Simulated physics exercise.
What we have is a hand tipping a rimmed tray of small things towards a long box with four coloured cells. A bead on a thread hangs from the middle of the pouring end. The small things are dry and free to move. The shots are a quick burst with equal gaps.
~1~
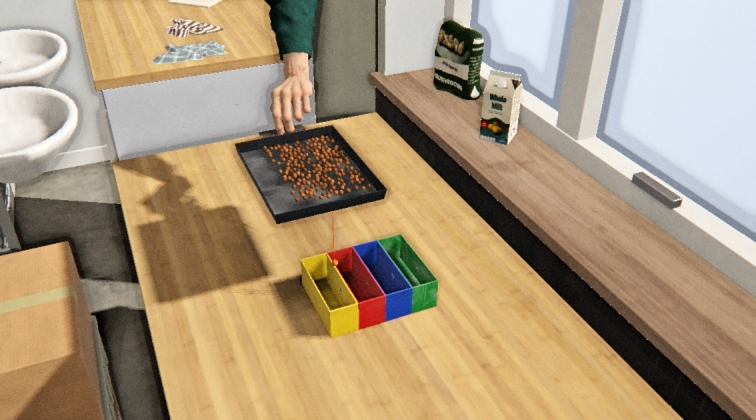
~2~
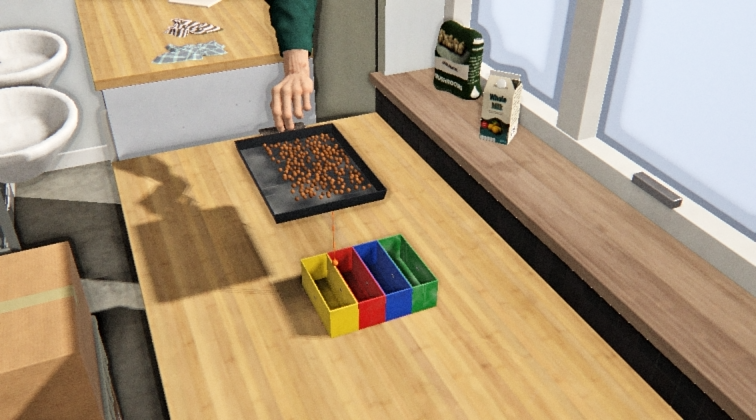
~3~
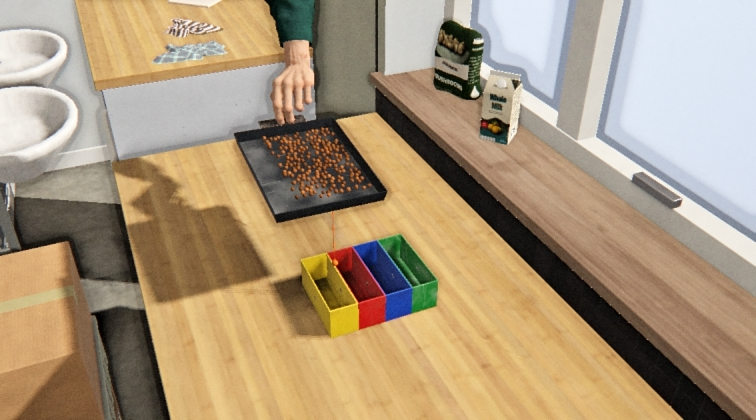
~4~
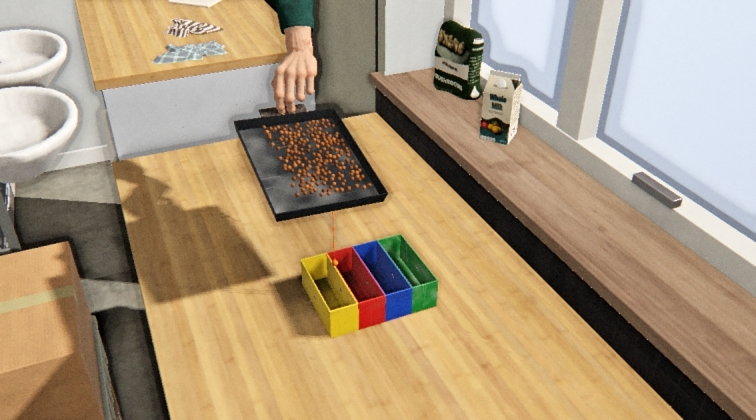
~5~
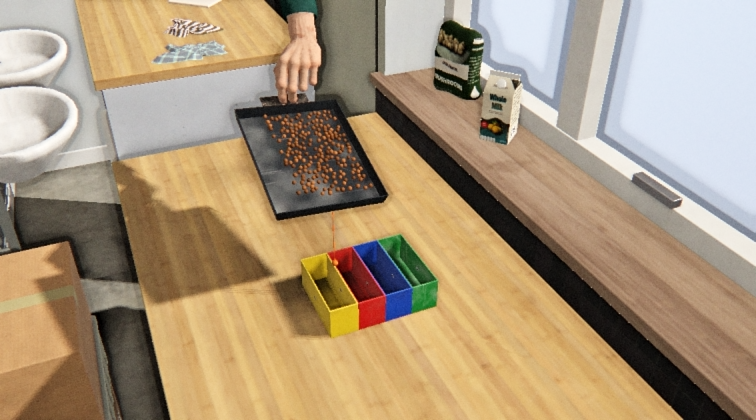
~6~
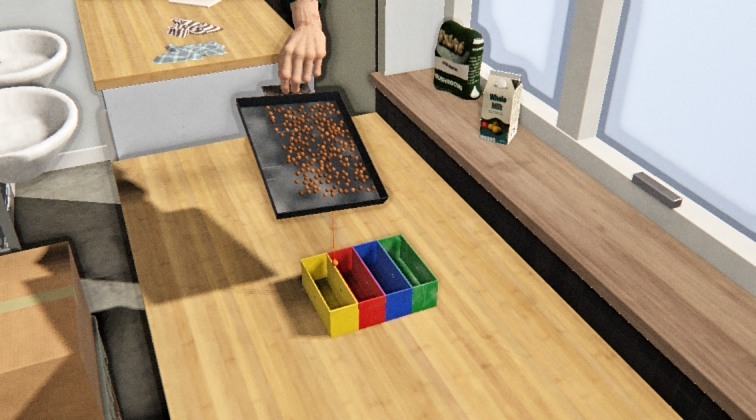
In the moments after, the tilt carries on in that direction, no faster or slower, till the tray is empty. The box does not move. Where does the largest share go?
The blue one ends fullest.
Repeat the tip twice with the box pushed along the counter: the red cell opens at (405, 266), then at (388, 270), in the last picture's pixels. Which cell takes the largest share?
First the cell in yellow, then the cell in red.
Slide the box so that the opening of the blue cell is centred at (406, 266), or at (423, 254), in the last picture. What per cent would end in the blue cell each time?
First some 30, then 0 per cent.
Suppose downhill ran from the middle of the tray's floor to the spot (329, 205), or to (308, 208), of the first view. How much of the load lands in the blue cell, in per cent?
In turn 30 and 0 in a hundred.
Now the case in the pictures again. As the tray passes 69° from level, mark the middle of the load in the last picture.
Roughly at (367, 204).
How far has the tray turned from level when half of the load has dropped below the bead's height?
Near 105 degrees.
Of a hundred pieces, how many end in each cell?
About: Yellow cell 0, red cell 20, blue cell 70, green cell 10 per cent.
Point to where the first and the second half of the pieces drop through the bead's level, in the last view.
Around (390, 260) and then (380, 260).
Shortly afterwards, tray tipped steeply; the bulk on the tray; only a few in the green cell; only a few in the blue cell; only a few in the red cell; near a quarter falling or outside the box.
Next, tray tipped past a quarter turn; near a quarter on the tray; near a third in the blue cell; a little in the red cell; a little in the green cell; only a few in the yellow cell; near a quarter falling or outside the box.
Some moments later, tray tipped past a quarter turn; near two thirds in the blue cell; near a quarter in the red cell; a little in the green cell; only a few in the yellow cell; only a few falling or outside the box.
In the end, tray tipped past a quarter turn; near two thirds in the blue cell; near a quarter in the red cell; a little in the green cell; only a few in the yellow cell; only a few outside the box.
